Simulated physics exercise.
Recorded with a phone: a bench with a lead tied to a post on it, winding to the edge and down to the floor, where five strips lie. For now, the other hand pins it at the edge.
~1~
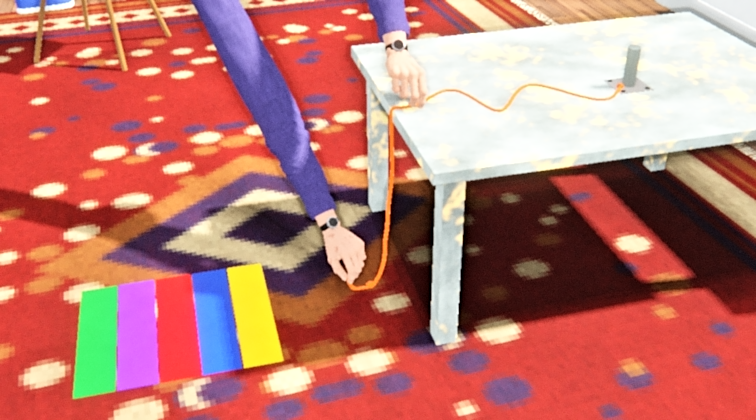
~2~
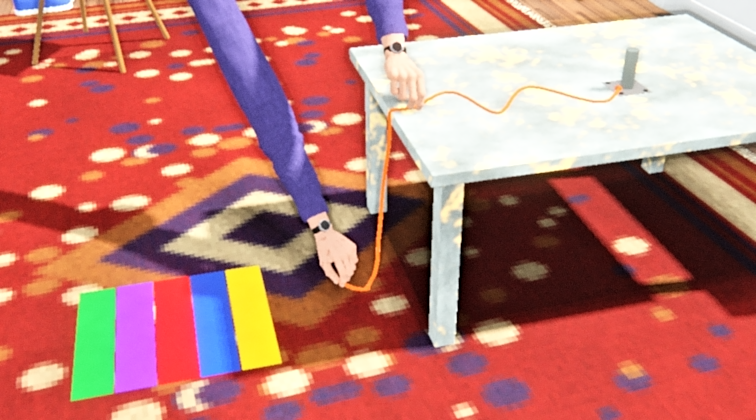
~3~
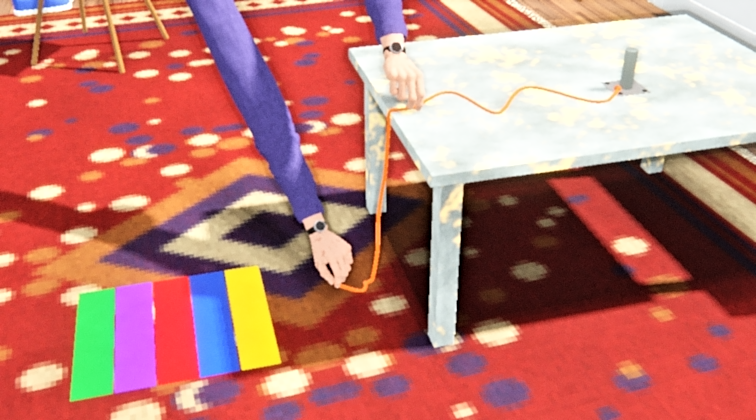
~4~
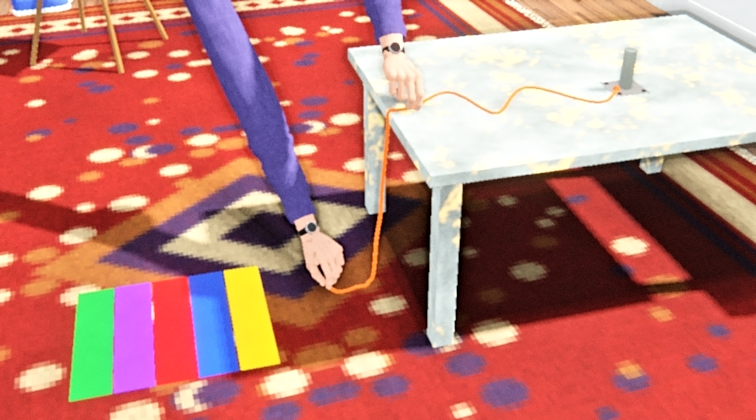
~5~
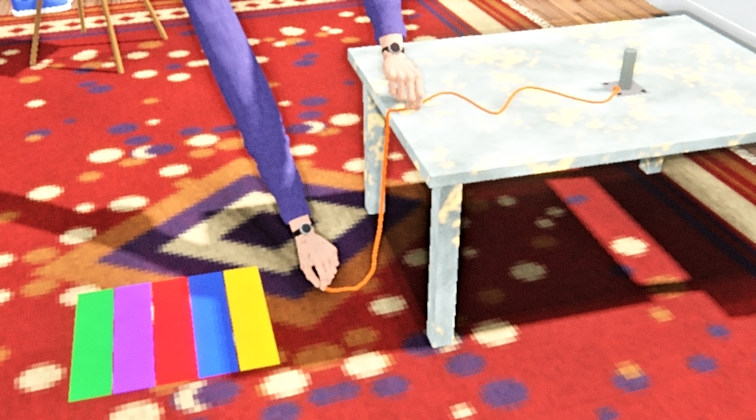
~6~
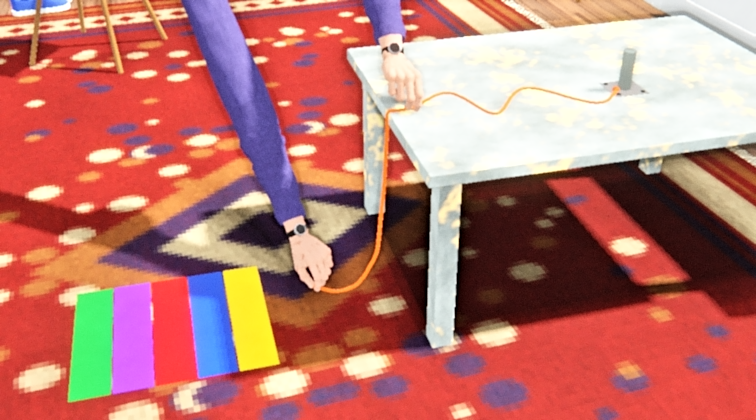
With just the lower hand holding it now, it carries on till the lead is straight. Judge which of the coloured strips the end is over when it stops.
It is over the green strip.
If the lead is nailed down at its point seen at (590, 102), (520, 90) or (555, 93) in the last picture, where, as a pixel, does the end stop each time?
Approximately at (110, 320), at (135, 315) and at (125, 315), in that order.
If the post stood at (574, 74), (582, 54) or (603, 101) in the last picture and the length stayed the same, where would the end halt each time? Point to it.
Roughly (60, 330), (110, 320) and (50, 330).
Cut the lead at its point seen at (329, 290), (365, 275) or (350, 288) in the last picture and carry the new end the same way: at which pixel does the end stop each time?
Try 1: (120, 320); try 2: (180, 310); try 3: (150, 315).
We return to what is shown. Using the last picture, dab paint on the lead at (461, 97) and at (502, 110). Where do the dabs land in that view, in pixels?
The first moves to (382, 119), the second to (442, 107).
Soon after, end near (176, 309); over red.
After that, end near (123, 318); over purple.
At the stop, end near (92, 323); over green. It gets as far as the green strip.
